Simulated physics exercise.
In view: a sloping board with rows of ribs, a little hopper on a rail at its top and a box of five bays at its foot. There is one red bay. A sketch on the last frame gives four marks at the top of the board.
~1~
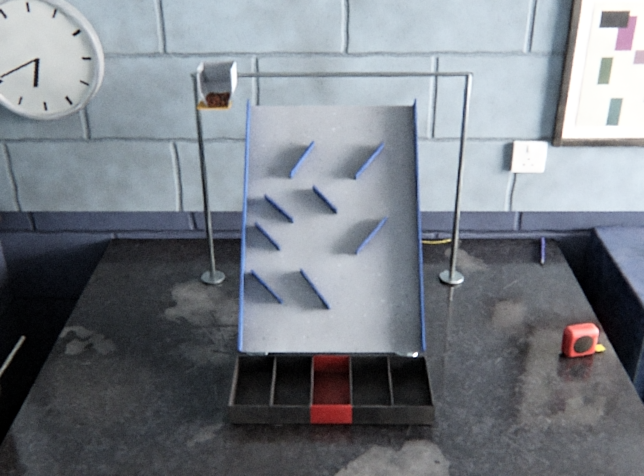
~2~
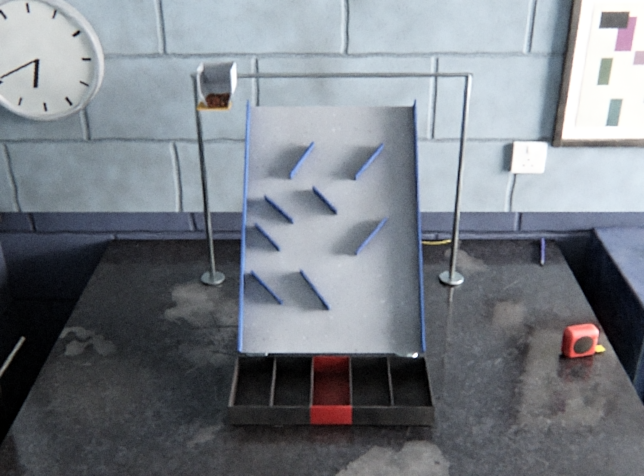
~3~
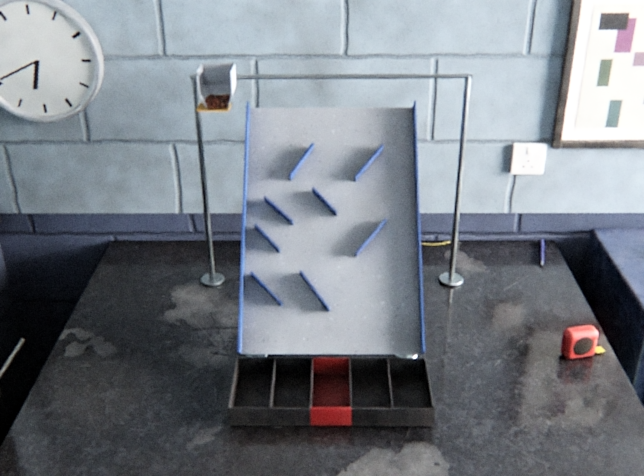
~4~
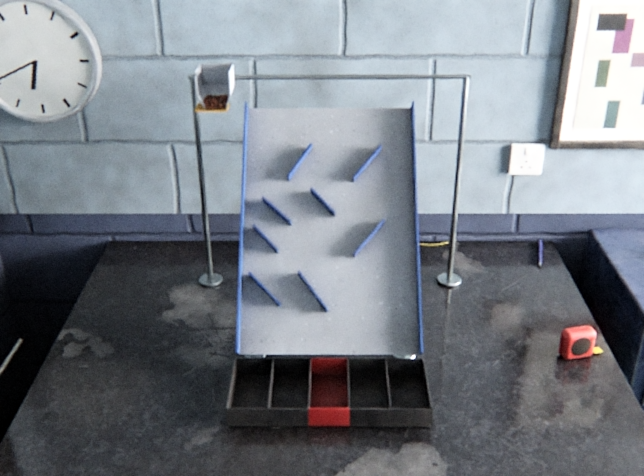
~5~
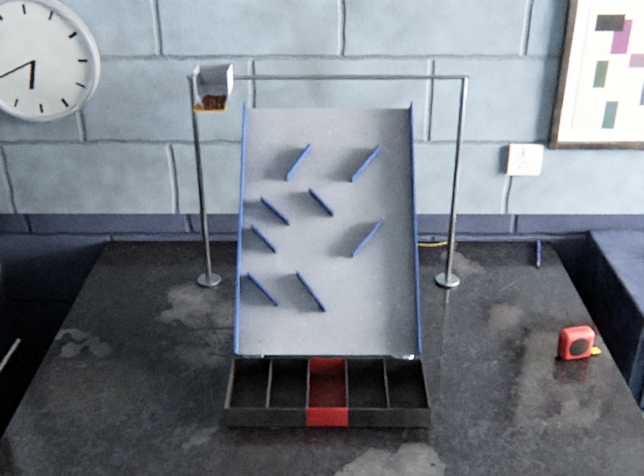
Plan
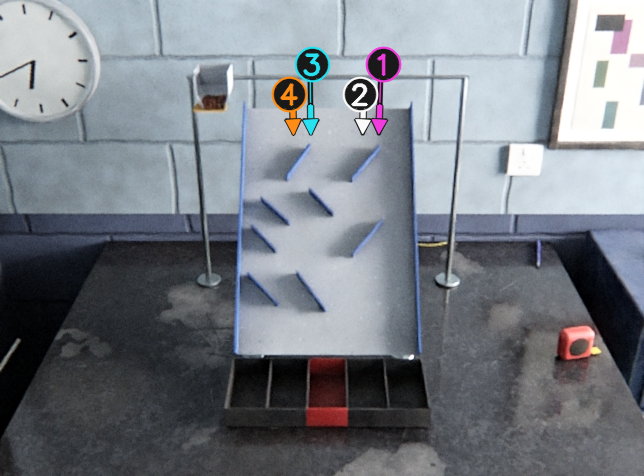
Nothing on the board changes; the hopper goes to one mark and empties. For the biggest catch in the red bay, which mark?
The answer is mark 2.
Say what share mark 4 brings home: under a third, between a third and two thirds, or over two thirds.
Mark 4 gives under a third.
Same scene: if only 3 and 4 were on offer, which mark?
3.
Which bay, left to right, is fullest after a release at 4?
The fourth from the left.
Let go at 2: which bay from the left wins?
The third from the left.
On the marked copy, mark 1 meets the board at (378, 128); mark 2 meets the board at (362, 128); mark 3 meets the board at (310, 128); mark 4 meets the board at (293, 128).
With 1, about a third in the red bay, about half in other bays, a stray few held on the board, a small part outside the box.
With 2, most in the red bay, about a quarter in other bays.
With 3, about a third in the red bay, about two thirds in other bays, a stray few held on the board.
With 4, a small part in the red bay, most in other bays.
